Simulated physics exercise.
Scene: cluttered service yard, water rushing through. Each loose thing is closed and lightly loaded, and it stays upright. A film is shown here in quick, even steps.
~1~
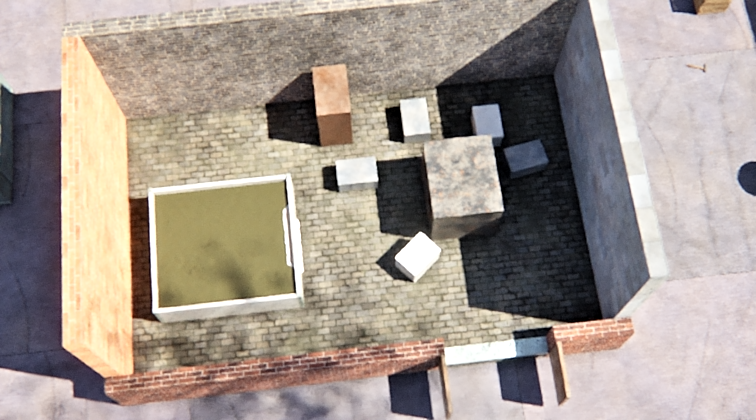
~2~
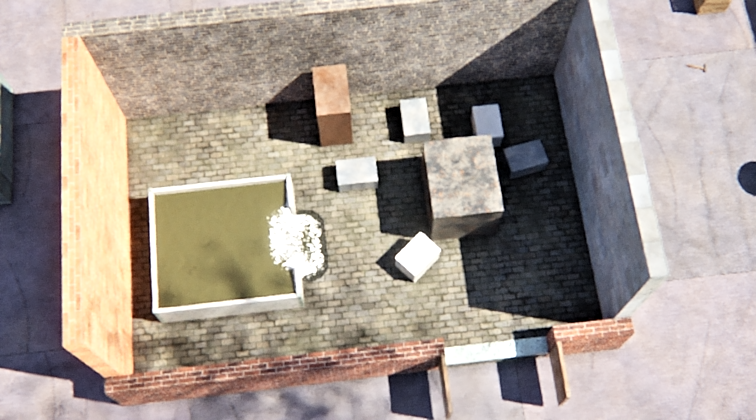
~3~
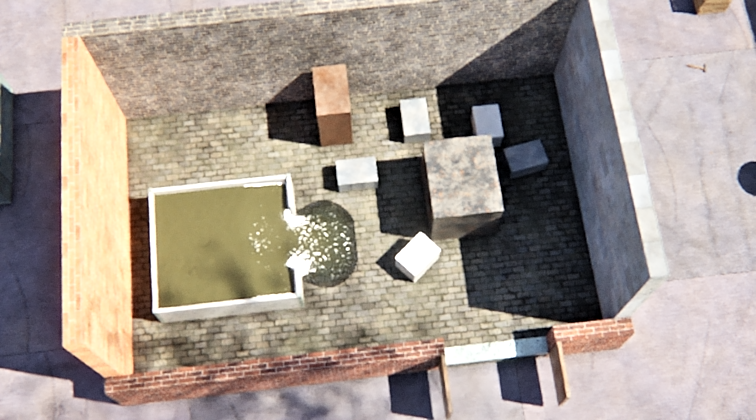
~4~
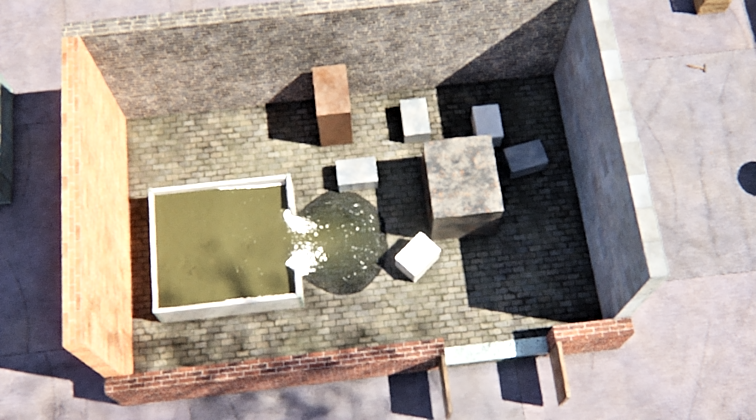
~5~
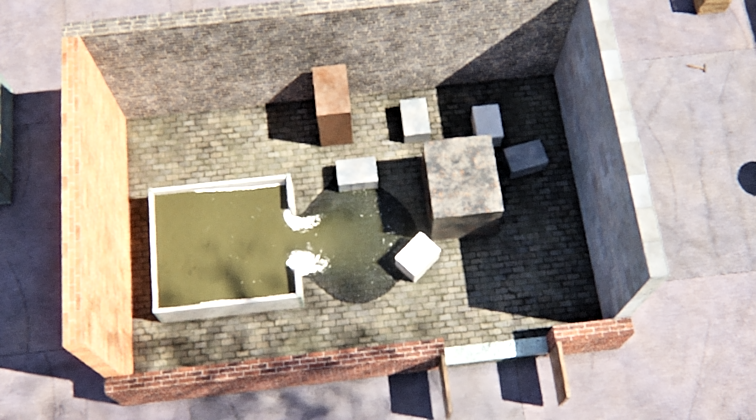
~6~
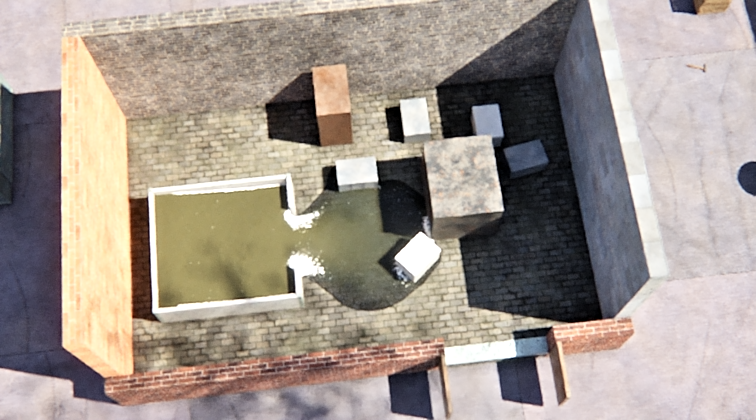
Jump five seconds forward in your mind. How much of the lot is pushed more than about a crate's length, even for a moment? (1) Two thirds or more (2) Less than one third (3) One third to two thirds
3.
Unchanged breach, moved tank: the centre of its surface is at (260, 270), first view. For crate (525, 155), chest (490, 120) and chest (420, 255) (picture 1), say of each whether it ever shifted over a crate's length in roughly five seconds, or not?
Item one not displaced far, item two not displaced far, item three travelled far enough.
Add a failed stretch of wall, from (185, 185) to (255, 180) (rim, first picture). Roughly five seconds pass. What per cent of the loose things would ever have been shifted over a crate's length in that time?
My figure is about 0 %.
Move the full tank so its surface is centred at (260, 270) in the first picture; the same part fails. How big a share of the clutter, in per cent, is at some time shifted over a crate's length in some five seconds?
By my reckoning, about 40 per cent.
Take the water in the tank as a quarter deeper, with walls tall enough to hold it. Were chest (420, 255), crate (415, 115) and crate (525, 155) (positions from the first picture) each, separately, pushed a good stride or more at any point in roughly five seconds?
One: Passed the mark. Two: Passed the mark. Three: Stayed below the mark.
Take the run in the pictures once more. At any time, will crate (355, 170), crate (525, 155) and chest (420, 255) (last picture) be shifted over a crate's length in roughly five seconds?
Taking them in turn, the first stayed within range, the second stayed within range, and the third traveled far.
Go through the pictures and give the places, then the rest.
A chest at (418, 254) rests on the ground; a crate at (526, 155) rests on the ground; 0 of 5 have shifted, in the first picture.
A chest at (418, 254), on the bottom; a crate at (526, 155), on the bottom; 0 of 5 have shifted, in the second picture.
A chest at (418, 254) rests on the ground; a crate at (526, 155), on the bottom; 0 of 5 have shifted, in the third picture.
A chest at (418, 254) rests on the ground; a crate at (526, 155) rests on the ground; 0 of 5 have shifted, in the fourth picture.
A chest at (418, 254), on the bottom; a crate at (526, 155), on the bottom; 0 of 5 have shifted, in the fifth picture.
A chest at (418, 254), on the bottom; a crate at (526, 155), on the bottom; 0 of 5 have shifted, in the sixth picture.
A moment on, 0 of 5 are well off their spots; 0 afloat.
Next, 1 of 5 are well off their spots; 0 afloat.
Later, 1 of 5 are well off their spots; 1 afloat.
In the end, 3 of 5 are well off their spots, and 3 have been at some point; 2 afloat.
